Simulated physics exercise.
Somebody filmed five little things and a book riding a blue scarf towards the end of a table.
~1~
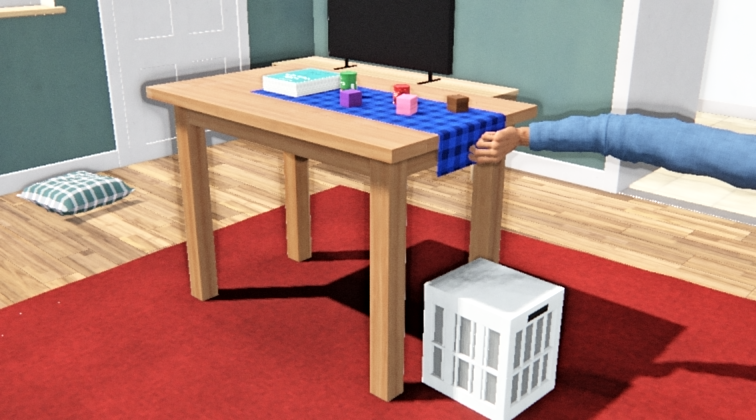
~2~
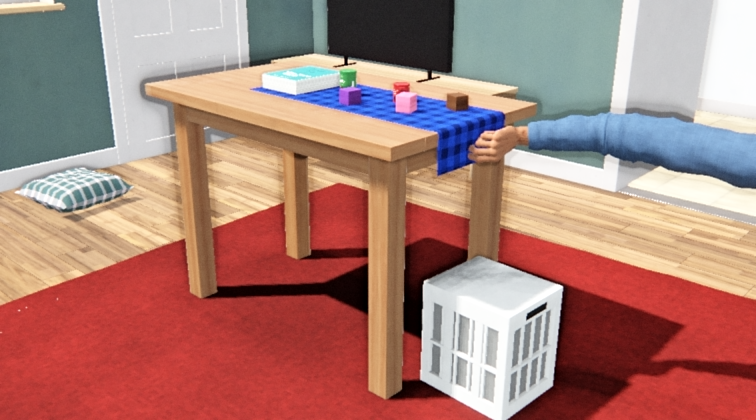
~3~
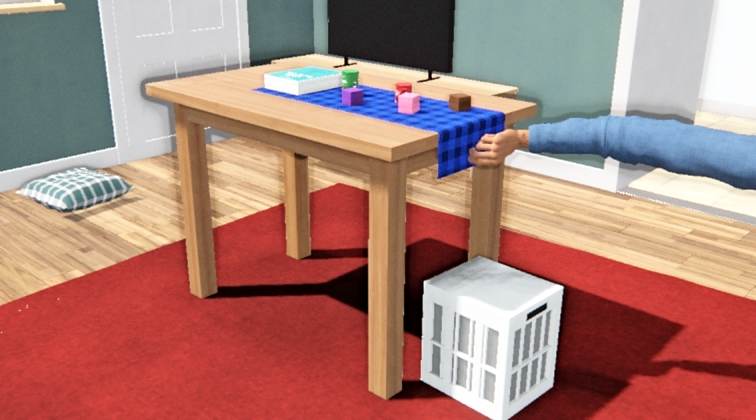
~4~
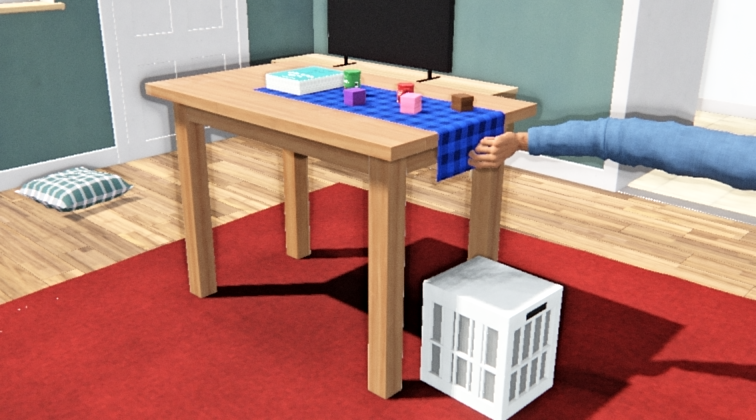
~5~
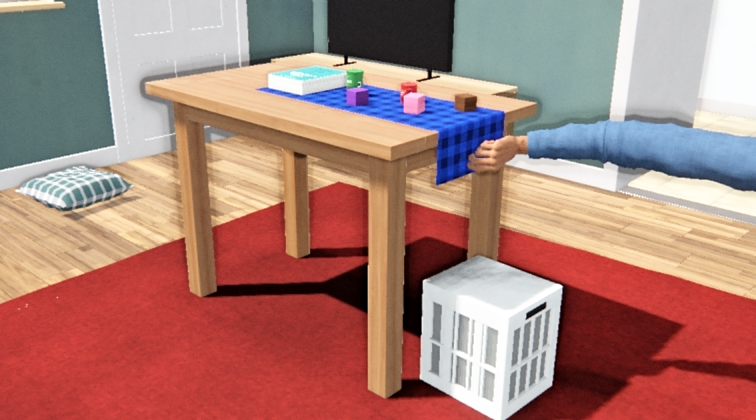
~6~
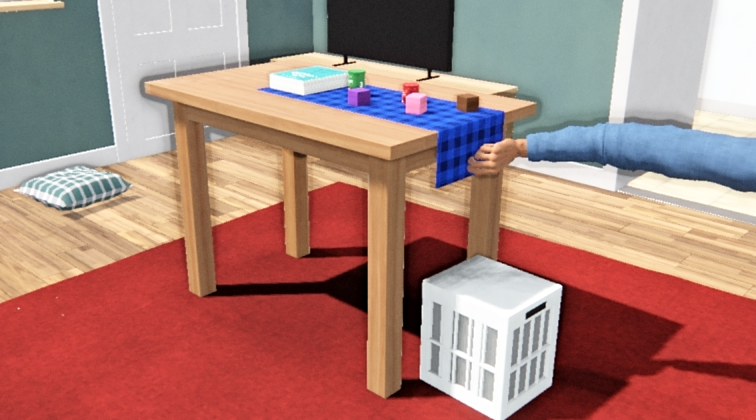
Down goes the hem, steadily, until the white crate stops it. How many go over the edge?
The count of fallen things is three.
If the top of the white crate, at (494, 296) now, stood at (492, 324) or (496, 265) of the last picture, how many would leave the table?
Over the edge go 4 and 2.
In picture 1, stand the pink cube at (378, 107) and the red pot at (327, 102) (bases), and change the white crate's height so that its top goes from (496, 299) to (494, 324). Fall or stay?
The pink cube falls, the red pot holds on.
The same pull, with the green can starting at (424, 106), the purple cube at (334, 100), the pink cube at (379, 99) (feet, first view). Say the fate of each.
The green can falls; the purple cube does not fall; the pink cube keeps its place on top.
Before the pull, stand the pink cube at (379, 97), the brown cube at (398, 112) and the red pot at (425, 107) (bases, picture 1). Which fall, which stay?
The pink cube survives, the brown cube drops off, the red pot falls.
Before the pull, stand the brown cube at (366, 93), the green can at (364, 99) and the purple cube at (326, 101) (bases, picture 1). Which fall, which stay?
The brown cube keeps its place on top; the green can remains up; the purple cube does not fall.
A little later, hem near (469, 234); brown cube gone.
Next, hem on the crate; brown cube, pink cube and red pot gone.
When it is over, hem on the crate; brown cube, pink cube and red pot gone. It carries off three.
